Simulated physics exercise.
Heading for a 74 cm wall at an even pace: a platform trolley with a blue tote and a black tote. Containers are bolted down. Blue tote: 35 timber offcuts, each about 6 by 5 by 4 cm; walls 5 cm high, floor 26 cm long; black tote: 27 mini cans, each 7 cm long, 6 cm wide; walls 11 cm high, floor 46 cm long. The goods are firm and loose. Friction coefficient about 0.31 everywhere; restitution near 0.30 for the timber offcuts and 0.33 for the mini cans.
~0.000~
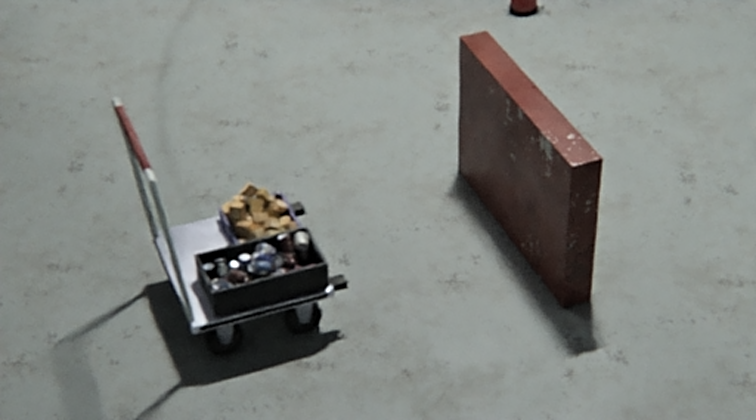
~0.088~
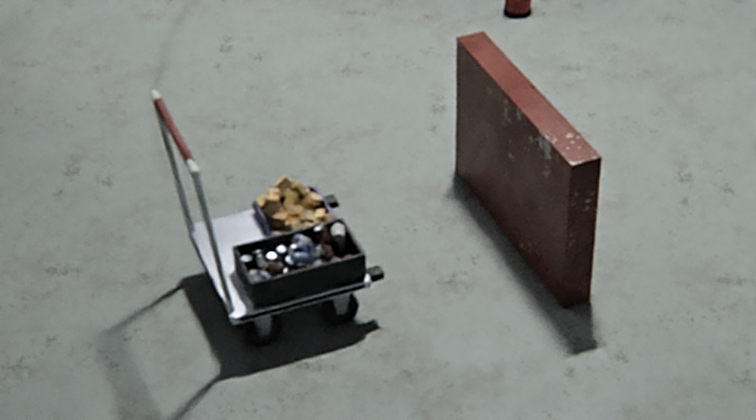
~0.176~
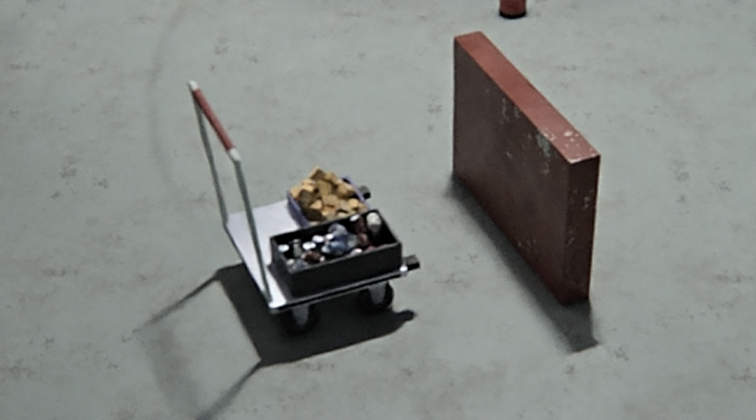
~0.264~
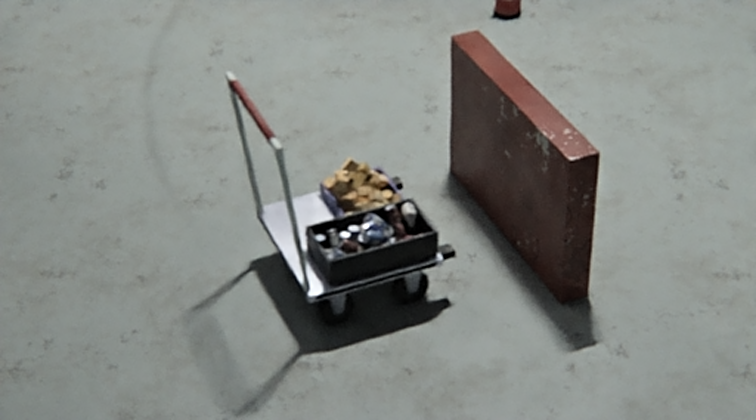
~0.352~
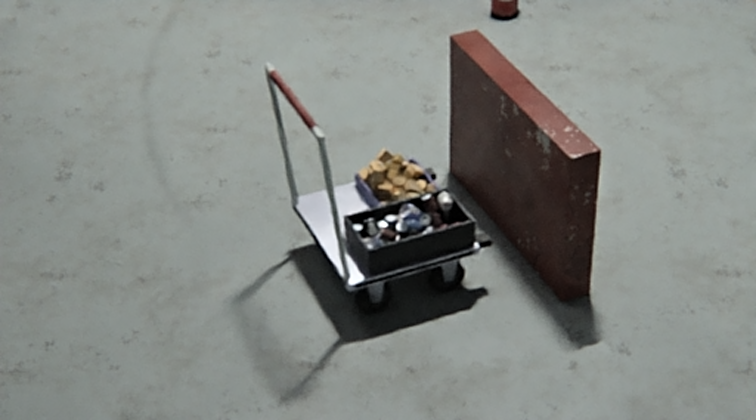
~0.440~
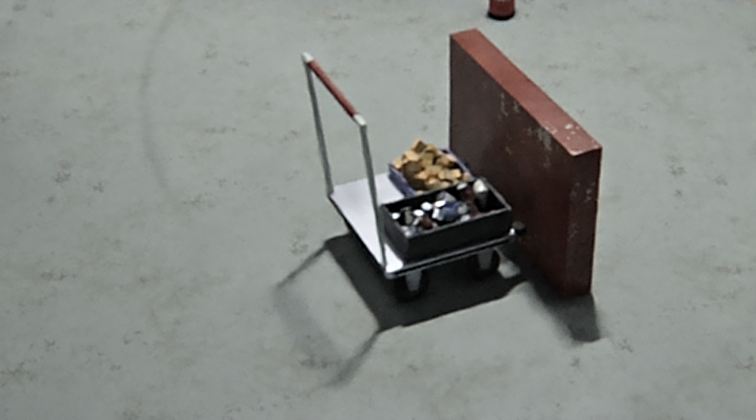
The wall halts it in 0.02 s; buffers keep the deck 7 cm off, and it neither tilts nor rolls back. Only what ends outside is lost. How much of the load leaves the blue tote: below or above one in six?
It sheds more than a sixth of them.
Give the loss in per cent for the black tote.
Lost: Black tote 5 per cent.
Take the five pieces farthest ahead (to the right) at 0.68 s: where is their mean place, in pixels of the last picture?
Near (468, 144).
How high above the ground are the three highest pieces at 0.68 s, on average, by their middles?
About 40 cm.
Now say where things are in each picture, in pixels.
In the first frame (each is followed by its nearest rim corner in this view, unless another is named; the camera moves round a little), blue tote (by its farthest rim corner), (279, 193); black tote, (215, 292); 87 cm short of the stop; none out.
Blue tote, (313, 186); black tote, (255, 283); 71 cm short of the stop, in the second frame.
Blue tote, (346, 177); black tote, (293, 272); 54 cm short of the stop, in the third frame.
Blue tote, (378, 168); black tote, (331, 260); 38 cm short of the stop, in the fourth frame.
Blue tote, (412, 159); black tote, (370, 249); 21 cm short of the stop, in the fifth frame.
Blue tote, (445, 149); black tote, (409, 237); 5 cm short of the stop; none out, in the sixth frame.
After 0.46 s, impact.
After 0.56 s, blue tote 31 in, 4 out and black tote 27 in, 0 out.
After 0.68 s, blue tote 26 in, 9 out and black tote 26 in, 1 out.
After 0.91 s, blue tote 25 in, 10 out and black tote 26 in, 1 out.
Outcome (at 1.41 s), blue tote 25 in, 10 out and black tote 26 in, 1 out. Asked share, 10 of 35, 29 per cent.
